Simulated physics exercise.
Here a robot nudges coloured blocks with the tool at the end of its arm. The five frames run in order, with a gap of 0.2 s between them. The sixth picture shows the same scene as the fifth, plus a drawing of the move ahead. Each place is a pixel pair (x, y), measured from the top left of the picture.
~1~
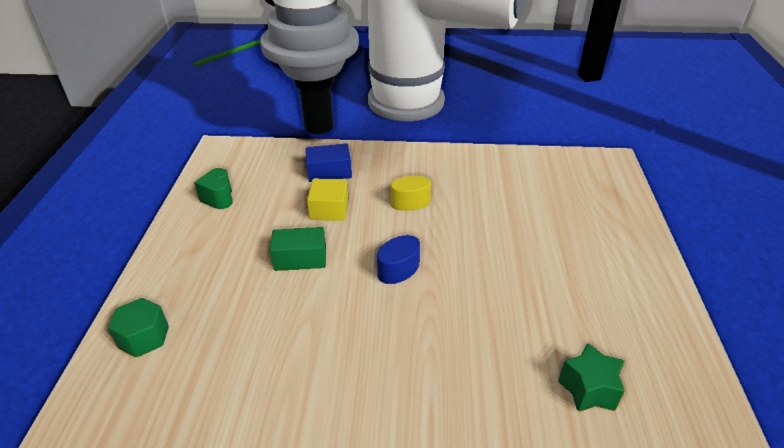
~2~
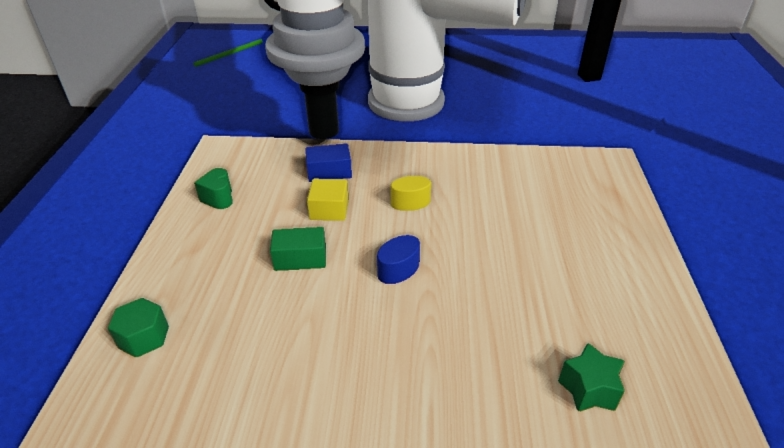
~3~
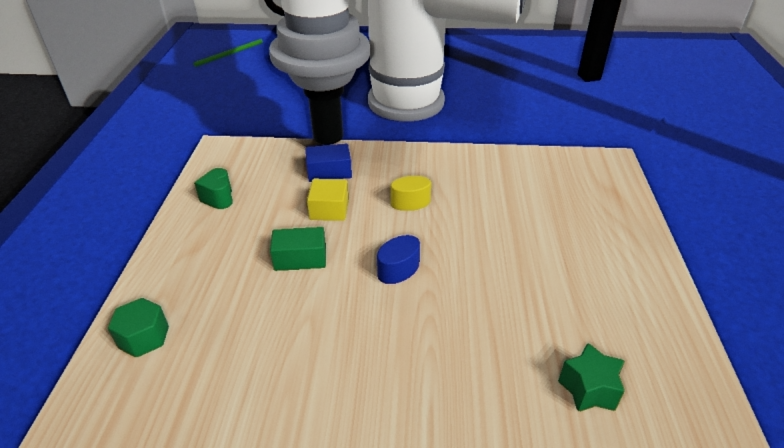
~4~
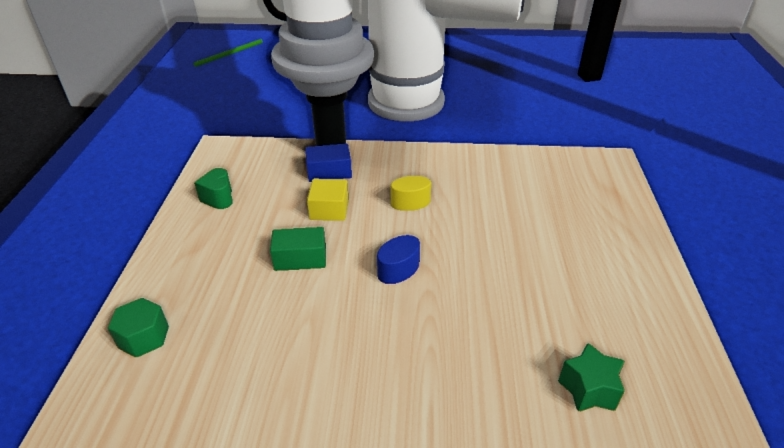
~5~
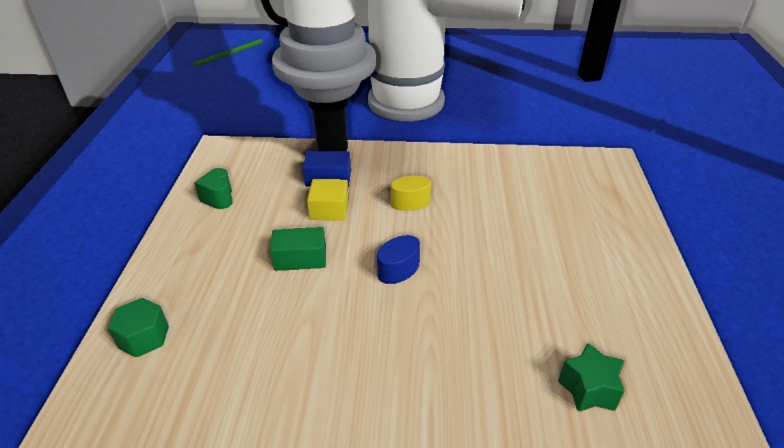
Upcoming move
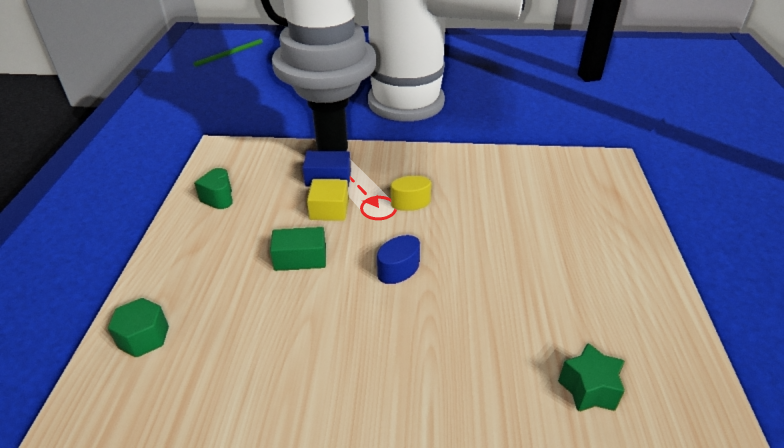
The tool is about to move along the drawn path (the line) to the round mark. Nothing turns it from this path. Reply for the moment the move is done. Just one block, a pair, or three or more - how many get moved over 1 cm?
Moved: Exactly two.
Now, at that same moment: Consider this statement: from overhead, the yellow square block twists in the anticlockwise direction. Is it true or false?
False
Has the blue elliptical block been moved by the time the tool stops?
I'd say no.
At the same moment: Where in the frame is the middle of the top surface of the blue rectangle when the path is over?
The middle of its upper face should be somewhere near (338, 189).
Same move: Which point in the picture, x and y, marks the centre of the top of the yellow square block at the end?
The middle of its top is at (314, 208).
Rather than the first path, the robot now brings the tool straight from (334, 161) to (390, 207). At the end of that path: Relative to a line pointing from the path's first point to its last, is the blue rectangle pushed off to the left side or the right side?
It is displaced to the right.
Drawn move, straight from (334, 161) to (379, 208).
The first path, step by step. One third of the way, tool (347, 163); blue rectangle (330, 173), turned 20° clockwise; yellow square block (327, 194), turned 20° clockwise.
Two thirds of the way, tool (363, 179); blue rectangle (336, 185), turned 45° clockwise; yellow square block (319, 205), turned 40° clockwise.
At the end, tool (378, 195); blue rectangle (338, 189), turned 55° clockwise; yellow square block (314, 208), turned 50° clockwise; blue elliptical block still; yellow elliptical block (415, 184), turned 15° anticlockwise.
